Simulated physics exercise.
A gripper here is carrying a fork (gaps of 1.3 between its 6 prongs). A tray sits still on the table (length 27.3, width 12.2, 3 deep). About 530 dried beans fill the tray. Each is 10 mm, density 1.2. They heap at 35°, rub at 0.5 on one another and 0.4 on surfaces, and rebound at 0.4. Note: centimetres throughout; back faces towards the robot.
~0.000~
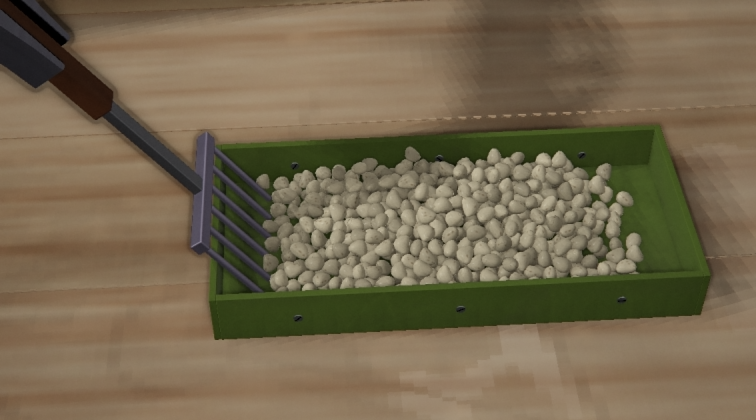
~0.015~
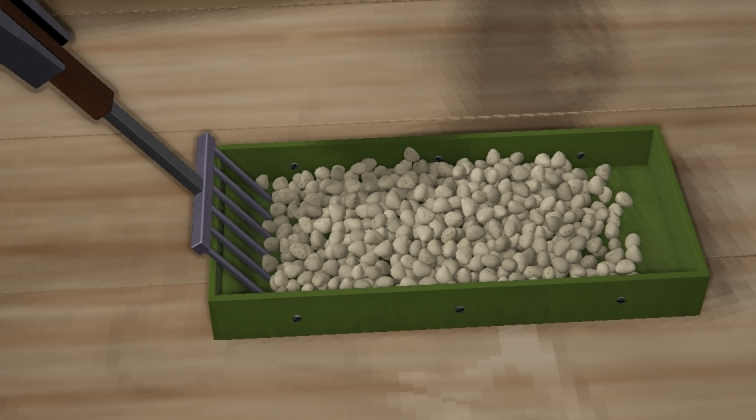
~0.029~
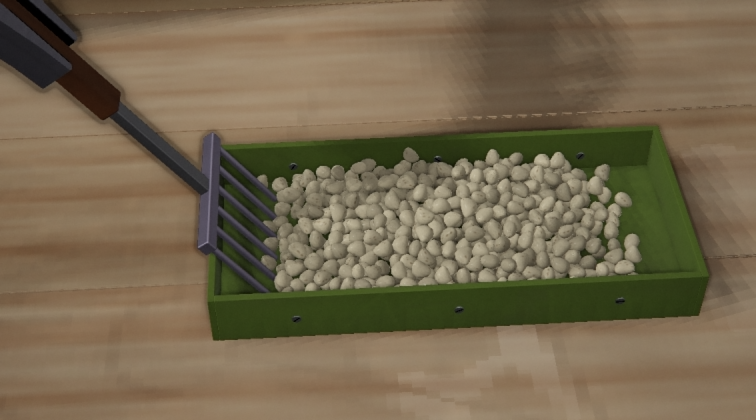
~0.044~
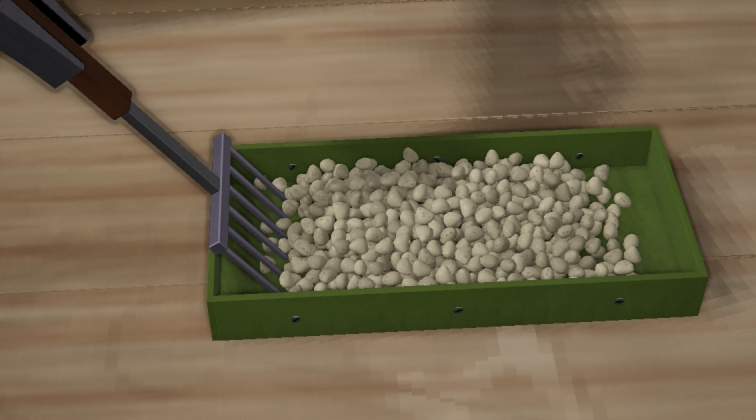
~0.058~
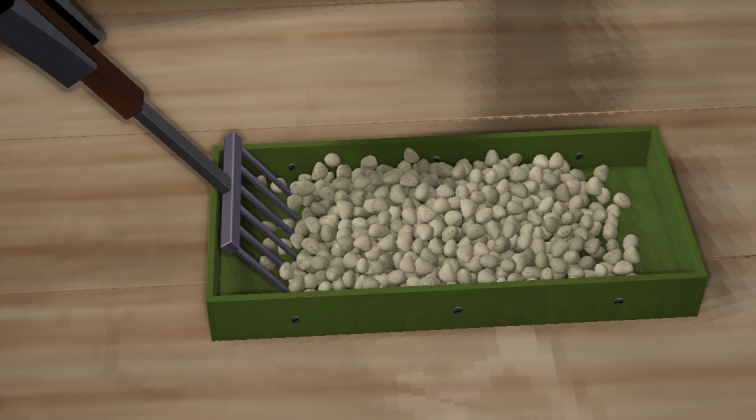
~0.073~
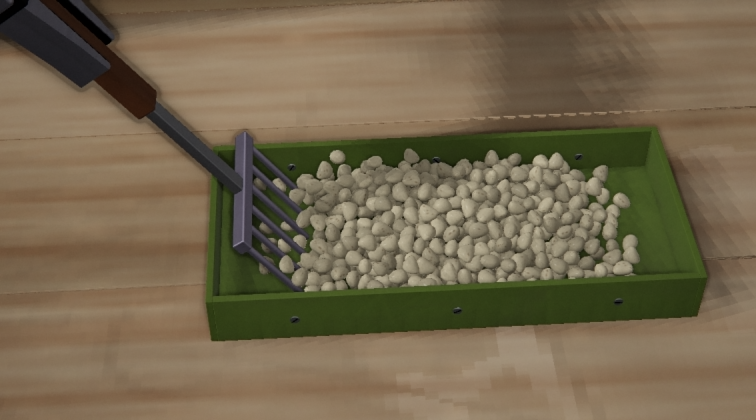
A purple-grey fork held by a dark gripper rests at the left end of a green tray of pale beans, then slides slowly a short way right, nudging the nearest beans while the tray stays still on the wooden table.
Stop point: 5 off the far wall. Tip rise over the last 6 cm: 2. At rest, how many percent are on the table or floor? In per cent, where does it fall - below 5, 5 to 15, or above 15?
It falls from 5 to 15 per cent.
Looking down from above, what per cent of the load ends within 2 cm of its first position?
I'd say something near 5 percent.
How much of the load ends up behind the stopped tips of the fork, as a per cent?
Share behind the stopped tips: Approx. 45 %.
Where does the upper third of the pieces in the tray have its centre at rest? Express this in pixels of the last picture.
In the final view it lies around (622, 197).
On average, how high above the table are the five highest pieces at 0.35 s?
Height: Close to 6 cm.
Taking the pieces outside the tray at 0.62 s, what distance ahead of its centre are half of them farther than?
Roughly 12 cm.
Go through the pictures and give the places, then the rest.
The first frame shows the fork bar at (203, 191), sloping 55°; upper third of the load around (452, 219), from x 265 to 635, top at y 155; 526 in the tray.
The second frame shows the fork bar at (204, 191), sloping 55°; upper third of the load around (451, 219), from x 260 to 635, top at y 155.
The third frame shows the fork bar at (210, 191), sloping 55°; upper third of the load around (449, 219), from x 260 to 635, top at y 155.
The fourth frame shows the fork bar at (220, 191), sloping 55°; upper third of the load around (437, 220), from x 260 to 635, top at y 155.
The fifth frame shows the fork bar at (232, 191), sloping 55°; upper third of the load around (433, 221), from x 260 to 635, top at y 155.
The sixth frame shows the fork bar at (243, 190), sloping 55°; upper third of the load around (429, 223), from x 260 to 635, top at y 155; 526 in the tray.
After 0.21 s, sloping 55°, highest piece 4 above the table; 526 in the tray.
After 0.35 s, sloping 55°, highest piece 6 above the table; 524 in the tray, 2 in flight or on the tool.
After 0.62 s, sloping 55°, highest piece 5 above the table; 485 in the tray, 35 on the table or floor, 6 in flight or on the tool.
After 1.32 s, sloping 55°, highest piece 5 above the table; 480 in the tray, 45 on the table or floor, 1 in flight or on the tool.
In the end, 480 in the tray, 45 on the table or floor, 1 in flight or on the tool. That is 9 % on the table or floor.
